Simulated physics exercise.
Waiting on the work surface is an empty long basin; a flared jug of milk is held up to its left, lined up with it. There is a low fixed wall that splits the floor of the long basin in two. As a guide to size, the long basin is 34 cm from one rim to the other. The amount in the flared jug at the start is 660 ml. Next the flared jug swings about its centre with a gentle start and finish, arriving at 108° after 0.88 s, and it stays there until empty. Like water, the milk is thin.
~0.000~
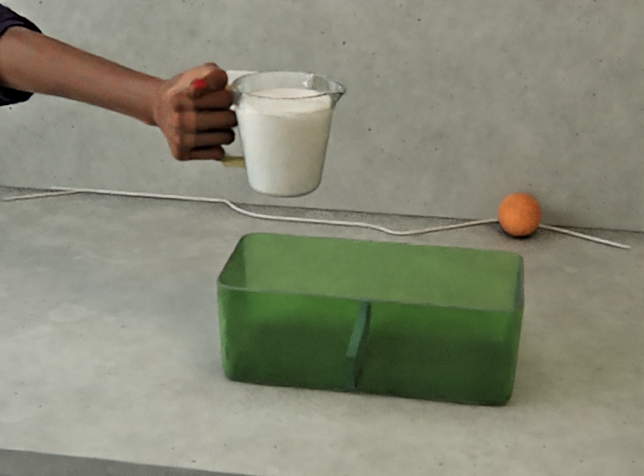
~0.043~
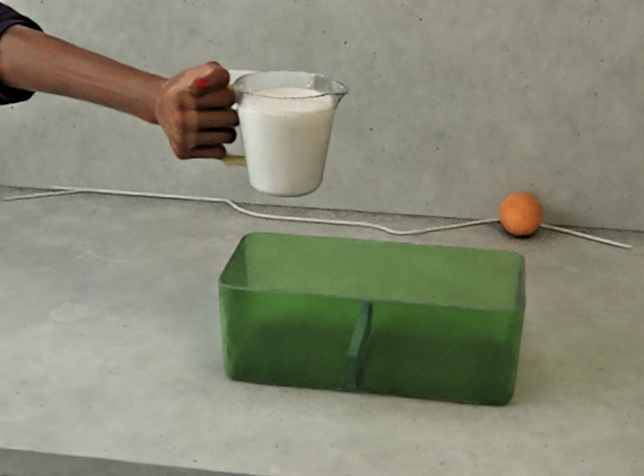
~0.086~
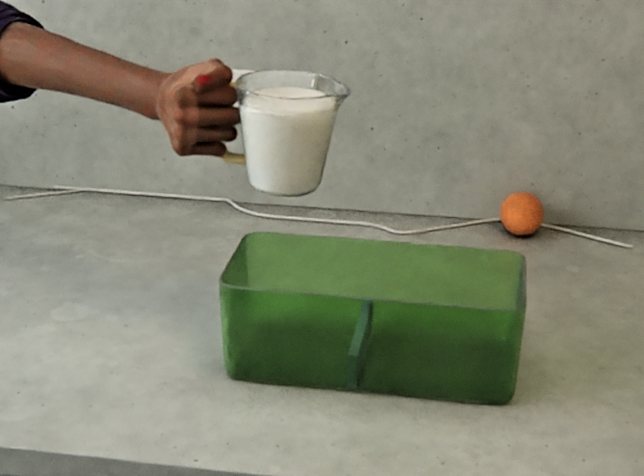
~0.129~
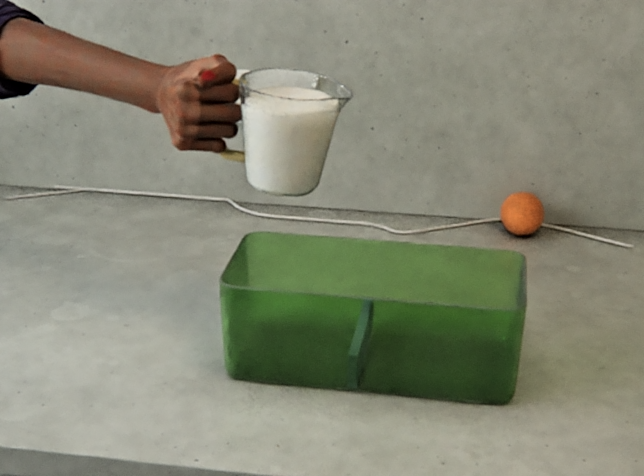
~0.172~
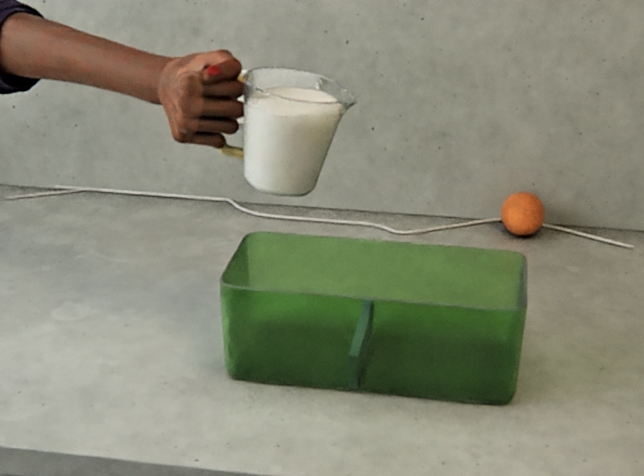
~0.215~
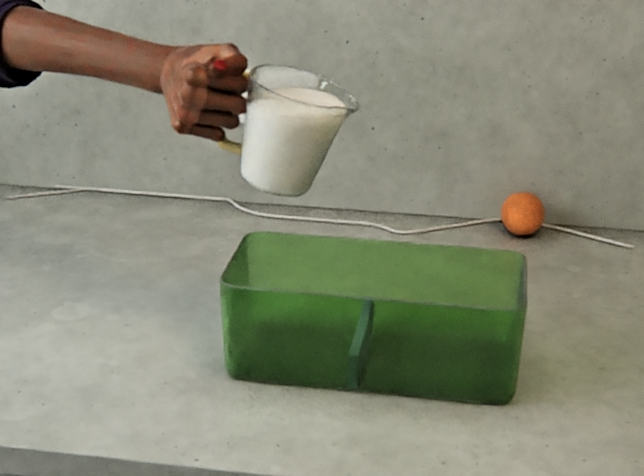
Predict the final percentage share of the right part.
Right part: About 94 %.
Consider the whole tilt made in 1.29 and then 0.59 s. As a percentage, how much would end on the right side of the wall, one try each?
95 in a hundred, followed by 95 in a hundred.
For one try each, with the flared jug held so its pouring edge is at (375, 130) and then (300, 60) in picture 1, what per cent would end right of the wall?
Roughly 95 per cent the first time and 60 per cent the second.
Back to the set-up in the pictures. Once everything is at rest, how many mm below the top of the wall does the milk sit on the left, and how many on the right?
For the left, around 40 mm; for the right, around 18 mm.
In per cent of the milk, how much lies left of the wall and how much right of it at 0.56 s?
Left roughly 0 per cent, right roughly 7.
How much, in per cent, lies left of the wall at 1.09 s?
That share comes to around 5 in a hundred.
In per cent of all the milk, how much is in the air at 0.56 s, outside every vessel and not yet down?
Share: Roughly 26 per cent.
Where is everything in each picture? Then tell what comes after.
The first frame shows tilt 0°; pouring edge (346, 90); surface from (240, 97) to (334, 102); the long basin's rim runs from (230, 259) to (522, 282); the wall's top is at (359, 328).
The second frame shows tilt 1°; pouring edge (348, 90); surface from (241, 96) to (336, 102).
The third frame shows tilt 3°; pouring edge (350, 92); surface from (243, 95) to (337, 103).
The fourth frame shows tilt 6°; pouring edge (353, 95); surface from (246, 94) to (340, 104).
The fifth frame shows tilt 10°; pouring edge (356, 100); surface from (249, 95) to (343, 105).
The sixth frame shows tilt 15°; pouring edge (360, 107); surface from (254, 97) to (349, 106).
After 0.56 s the tilt is 77° and 67 per cent is still to pour, 0 is left of the wall and 7 right of it.
After 0.82 s the tilt is 107° and 13 per cent is still to pour, 2 is left of the wall and 66 right of it.
After 1.09 s the tilt is 108° and 0 per cent is still to pour, 5 is left of the wall and 94 right of it.
After 1.38 s the tilt is 108° and 0 per cent is still to pour, 5 is left of the wall and 94 right of it.
In the end 5 per cent lies left of the wall, 94 right of it and 1 outside.
